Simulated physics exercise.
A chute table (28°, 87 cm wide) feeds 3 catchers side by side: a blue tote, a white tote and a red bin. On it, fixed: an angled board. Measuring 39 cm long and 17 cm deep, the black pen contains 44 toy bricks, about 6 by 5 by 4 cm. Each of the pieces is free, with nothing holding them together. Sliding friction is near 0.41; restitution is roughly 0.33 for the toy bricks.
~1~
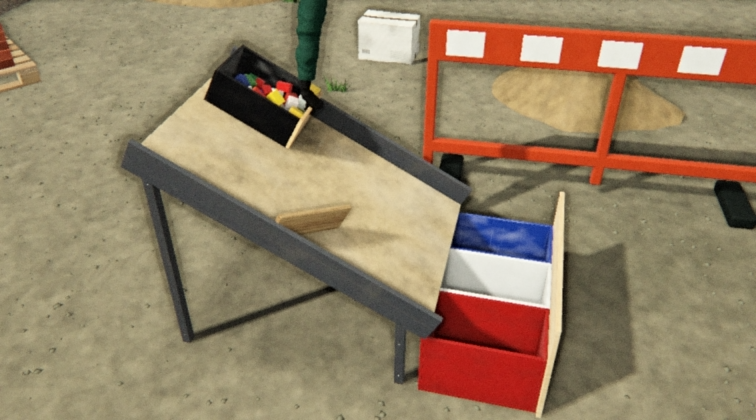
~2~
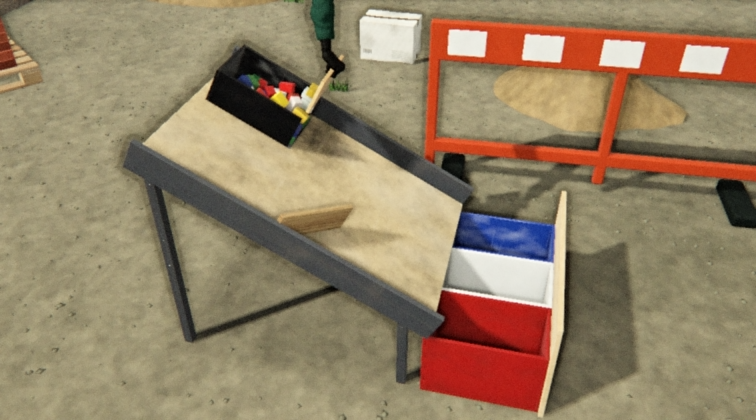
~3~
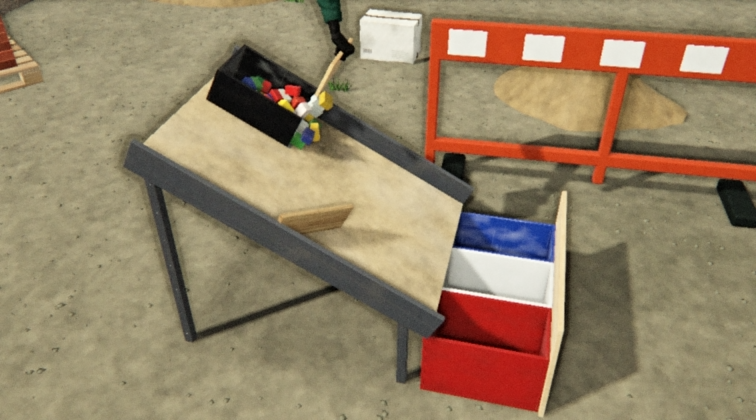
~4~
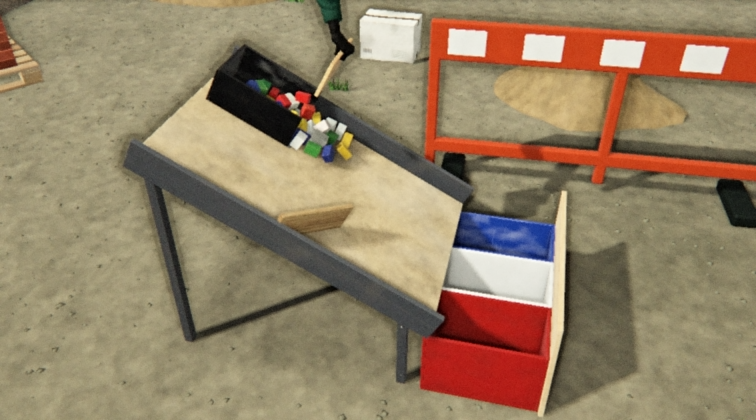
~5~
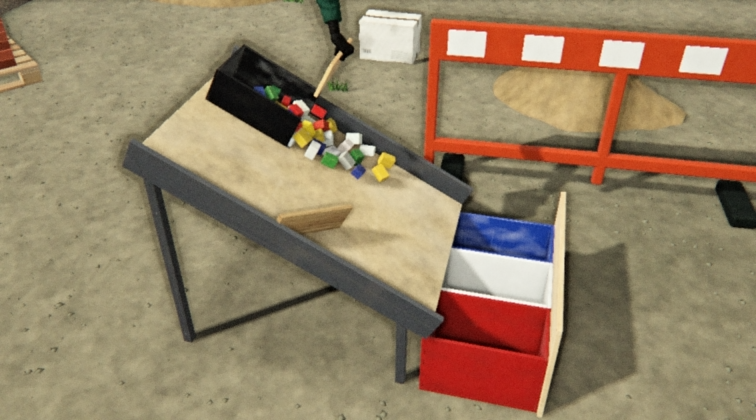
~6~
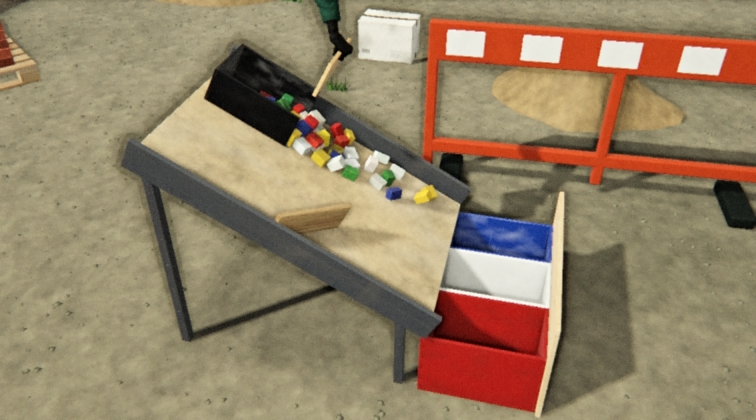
A dark-gloved hand in a green sleeve lifts the wooden gate at the end of a black pen atop a sloping table. Colourful toy bricks slide out in a small cluster, then spread down the ramp past the angled board's upper side, the leading yellow one nearing the blue, white and red containers.
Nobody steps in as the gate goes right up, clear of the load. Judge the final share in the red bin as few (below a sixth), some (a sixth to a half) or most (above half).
Few.
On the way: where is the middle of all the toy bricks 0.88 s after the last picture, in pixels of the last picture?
Somewhere near (498, 262) in the last picture's pixels.
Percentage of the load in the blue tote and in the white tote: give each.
Shares, in order: About 85 percent and 15 percent.
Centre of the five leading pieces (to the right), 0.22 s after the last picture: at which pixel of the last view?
Near (472, 231).
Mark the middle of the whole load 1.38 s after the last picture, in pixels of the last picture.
The centre sits near (512, 279).
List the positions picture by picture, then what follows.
In the first frame (we follow the rim corner now nearest the camera), black pen at (219, 71); red bin at (544, 359); nothing out yet.
The second frame shows black pen at (220, 70).
The third frame shows black pen at (221, 70); 7 out.
The fourth frame shows black pen at (221, 70); 14 out, the lowest brick at (344, 151).
The fifth frame shows black pen at (220, 70); 20 out, the lowest brick at (381, 173).
The sixth frame shows black pen at (219, 70); red bin at (543, 359); 27 out, the lowest brick at (429, 194).
Then, 0.22 s after the last picture, 6 still in the black pen, 2 in the blue tote, 35 on the slope and 1 in the air.
Then, 0.50 s after the last picture, 9 in the blue tote, 31 on the slope and 4 in the air.
Then, 0.88 s after the last picture, 25 in the blue tote, 4 in the white tote, 10 on the slope and 5 in the air.
Outcome (1.38 s after the last picture), 38 in the blue tote and 6 in the white tote. Asked share, 0 of 44, 0 per cent.
